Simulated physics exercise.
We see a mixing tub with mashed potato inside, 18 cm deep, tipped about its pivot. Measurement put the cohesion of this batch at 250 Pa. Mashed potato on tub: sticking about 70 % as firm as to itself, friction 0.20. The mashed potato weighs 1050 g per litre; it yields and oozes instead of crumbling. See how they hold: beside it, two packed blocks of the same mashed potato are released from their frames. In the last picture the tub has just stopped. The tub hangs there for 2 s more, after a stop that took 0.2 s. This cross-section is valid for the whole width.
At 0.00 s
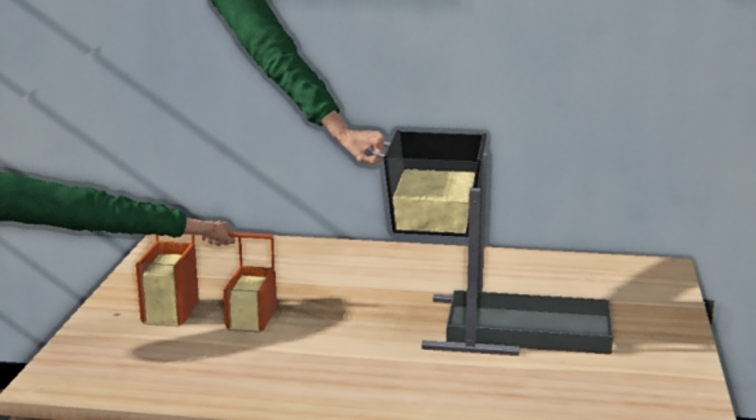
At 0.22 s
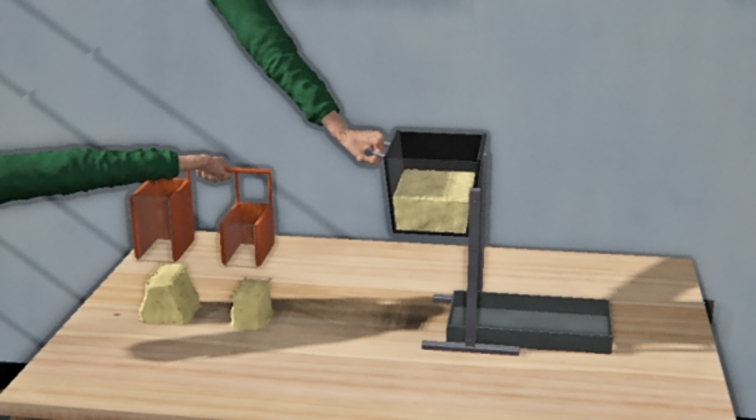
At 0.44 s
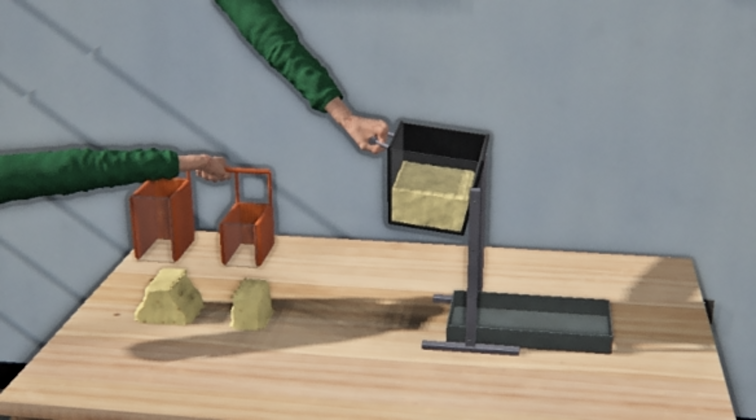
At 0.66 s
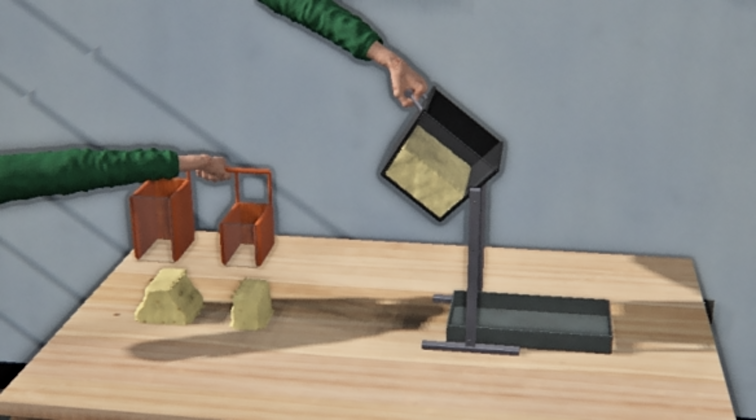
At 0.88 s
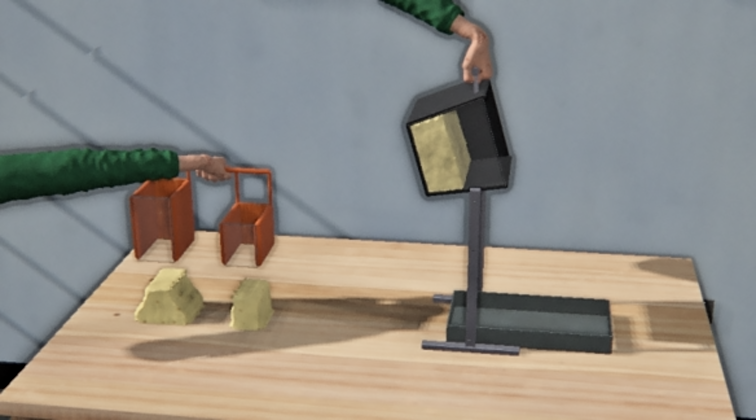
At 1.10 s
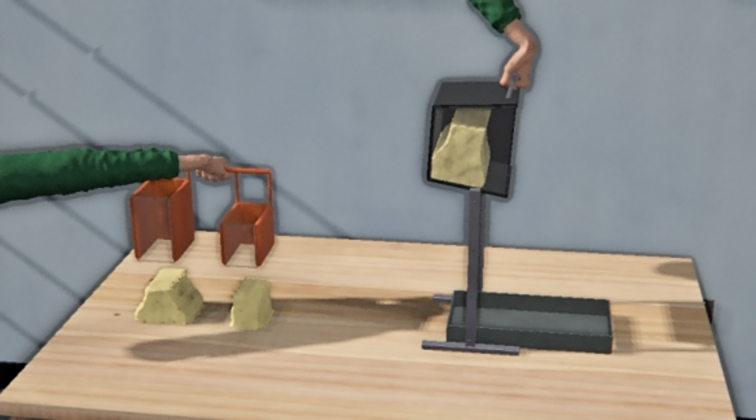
On a wooden table, one hand lifting orange moulds off two slumping mashed potato blocks, another tilting a dark tub clockwise.
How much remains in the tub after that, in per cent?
64 %.
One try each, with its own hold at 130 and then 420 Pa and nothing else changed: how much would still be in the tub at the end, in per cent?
First try roughly 45 per cent, second try roughly 100 per cent.
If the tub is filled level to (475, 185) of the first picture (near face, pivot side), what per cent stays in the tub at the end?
Around 40 per cent.
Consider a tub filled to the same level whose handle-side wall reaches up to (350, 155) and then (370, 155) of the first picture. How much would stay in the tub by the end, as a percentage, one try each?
I'd say near 45 percent the first time and near 50 percent the second.
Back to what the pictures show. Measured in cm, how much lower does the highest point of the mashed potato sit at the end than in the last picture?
The top ends up some 8 cm below its level in the last picture.
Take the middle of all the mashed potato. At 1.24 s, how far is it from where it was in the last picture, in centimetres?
Roughly 5 cm.
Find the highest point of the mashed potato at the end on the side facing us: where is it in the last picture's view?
I'd say it peaks at roughly (459, 161) in the last picture.
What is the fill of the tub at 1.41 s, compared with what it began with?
About 75 %.
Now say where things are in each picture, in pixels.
In the first picture, handle-side rim at (388, 158), tilt 0 degrees; highest point of the mashed potato at (396, 197); test blocks 14 cm, 9.2 cm high (left to right).
In the second picture, handle-side rim at (388, 158), tilt 0 degrees; highest point of the mashed potato at (396, 197); test blocks 11 cm, 8.9 cm high (left to right).
In the third picture, handle-side rim at (392, 149), tilt 6 degrees; highest point of the mashed potato at (396, 190); test blocks 10 cm, 8.9 cm high (left to right).
In the fourth picture, handle-side rim at (426, 112), tilt 38 degrees; highest point of the mashed potato at (406, 149); test blocks 10 cm, 8.9 cm high (left to right).
In the fifth picture, handle-side rim at (484, 100), tilt 74 degrees; highest point of the mashed potato at (443, 117); test blocks 10 cm, 8.9 cm high (left to right).
In the sixth picture, handle-side rim at (516, 108), tilt 94 degrees; highest point of the mashed potato at (456, 126); test blocks 10 cm, 8.9 cm high (left to right).
By 1.24 s, the tub is at 94 degrees and holds 100 %.
By 1.41 s, the tub is at 94 degrees and holds 77 %.
By 1.58 s, the tub is at 94 degrees and holds 66 %.
By 1.75 s, the tub is at 94 degrees and holds 65 %.
By 3.10 s, at the end, the tub is at 94 degrees and holds 64 %.
